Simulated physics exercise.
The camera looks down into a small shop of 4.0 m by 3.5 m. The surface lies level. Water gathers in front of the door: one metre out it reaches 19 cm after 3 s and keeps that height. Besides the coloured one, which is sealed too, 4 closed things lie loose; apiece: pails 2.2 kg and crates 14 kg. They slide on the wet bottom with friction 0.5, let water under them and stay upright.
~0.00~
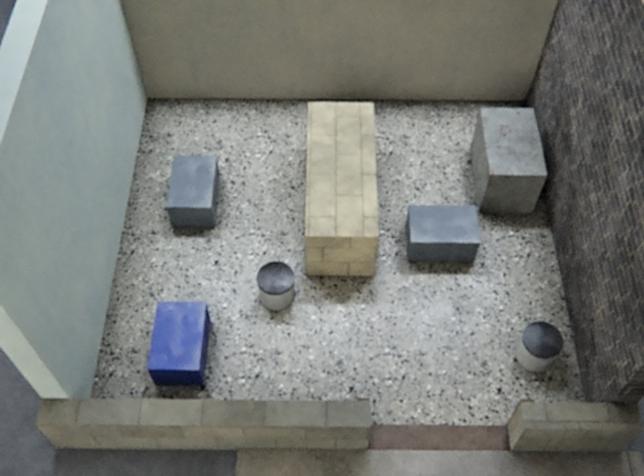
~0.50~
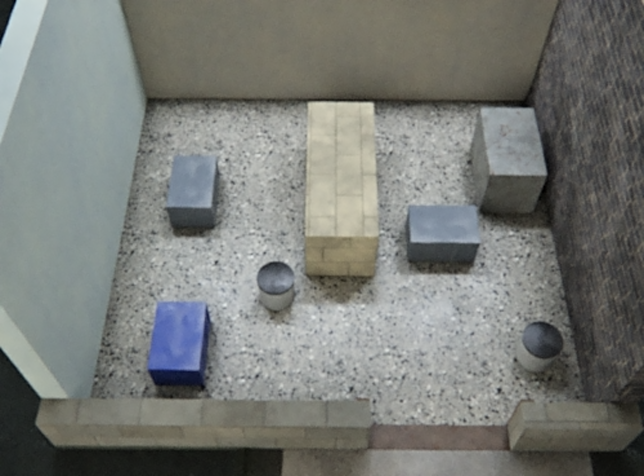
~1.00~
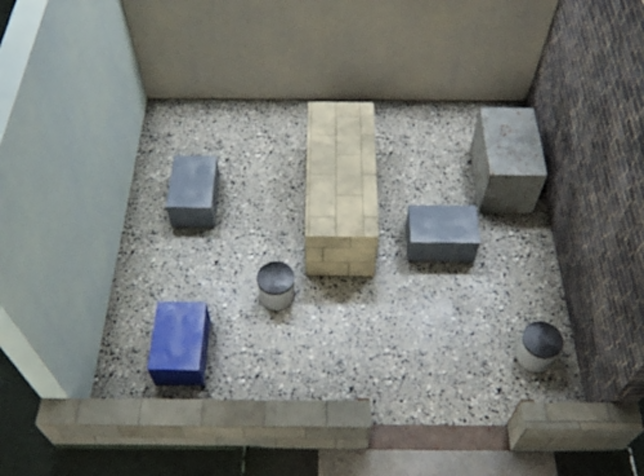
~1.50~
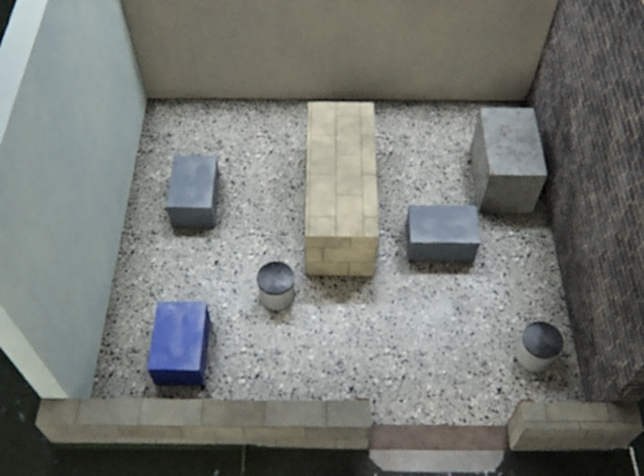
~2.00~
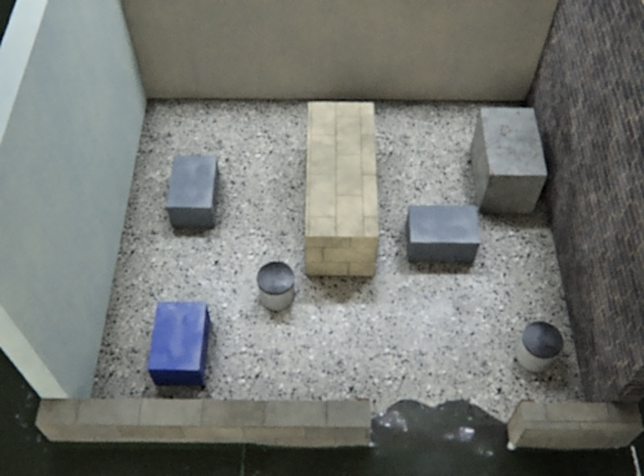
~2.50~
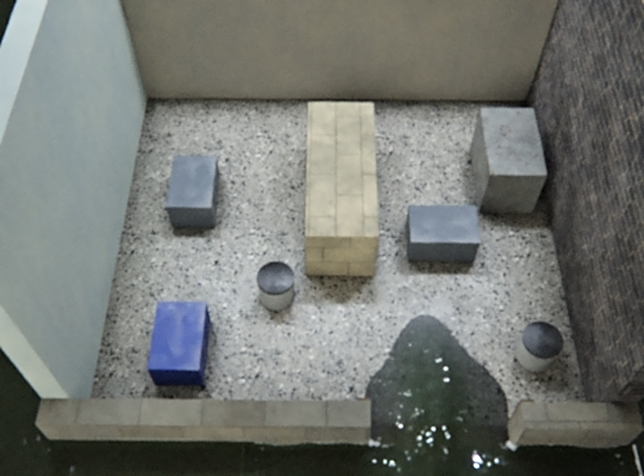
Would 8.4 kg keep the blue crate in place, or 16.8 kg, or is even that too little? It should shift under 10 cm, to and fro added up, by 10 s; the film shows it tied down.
I expect that only the higher weight holds it.
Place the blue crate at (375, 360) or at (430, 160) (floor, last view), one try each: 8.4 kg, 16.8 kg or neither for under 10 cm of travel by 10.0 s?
In turn: Neither is enough; neither holds.
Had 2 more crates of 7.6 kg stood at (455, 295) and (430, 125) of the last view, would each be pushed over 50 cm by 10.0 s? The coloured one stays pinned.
In turn: Past it, under.
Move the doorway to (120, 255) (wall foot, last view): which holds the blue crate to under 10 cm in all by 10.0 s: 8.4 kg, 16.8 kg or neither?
Then only the higher weight holds it.
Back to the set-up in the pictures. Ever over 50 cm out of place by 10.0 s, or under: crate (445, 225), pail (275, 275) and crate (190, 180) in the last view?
In that order: Past it, over, under.
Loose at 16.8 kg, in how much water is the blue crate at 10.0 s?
Roughly 4 cm.
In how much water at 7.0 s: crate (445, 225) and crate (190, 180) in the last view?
Roughly 12 and 2 cm.
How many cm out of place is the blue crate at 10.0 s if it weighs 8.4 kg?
Roughly 20 cm.
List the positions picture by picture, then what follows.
In the first picture, the blue crate at (178, 335), on the bottom; 0.0 m2 under water; 0 of 5 have shifted.
In the second picture, the blue crate at (178, 335), on the bottom; water covers 0.0 m2; 0 of 5 have shifted.
In the third picture, the blue crate at (178, 335), on the bottom; 0.0 m2 under water; 0 of 5 have shifted.
In the fourth picture, the blue crate at (178, 335) rests on the ground; water covers 0.0 m2; 0 of 5 have shifted.
In the fifth picture, the blue crate at (178, 335), on the bottom; water covers 0.1 m2; 0 of 5 have shifted.
In the sixth picture, the blue crate at (178, 335), on the bottom; 0.7 m2 under water; 0 of 5 have shifted.
After 3.5 s the blue crate would be 0 cm from its start with 8.4 kg and 0 cm from its start with 16.8 kg; 0 cm of water round it then.
After 4.5 s the blue crate would be 0 cm from its start with 8.4 kg and 0 cm from its start with 16.8 kg; 0 cm of water round it then.
After 7.0 s the blue crate would be 0 cm from its start with 8.4 kg and 0 cm from its start with 16.8 kg; 2 cm of water round it then.
After 10.0 s the blue crate would be 19 cm from its start with 8.4 kg and 0 cm from its start with 16.8 kg; 4 cm of water round it then.
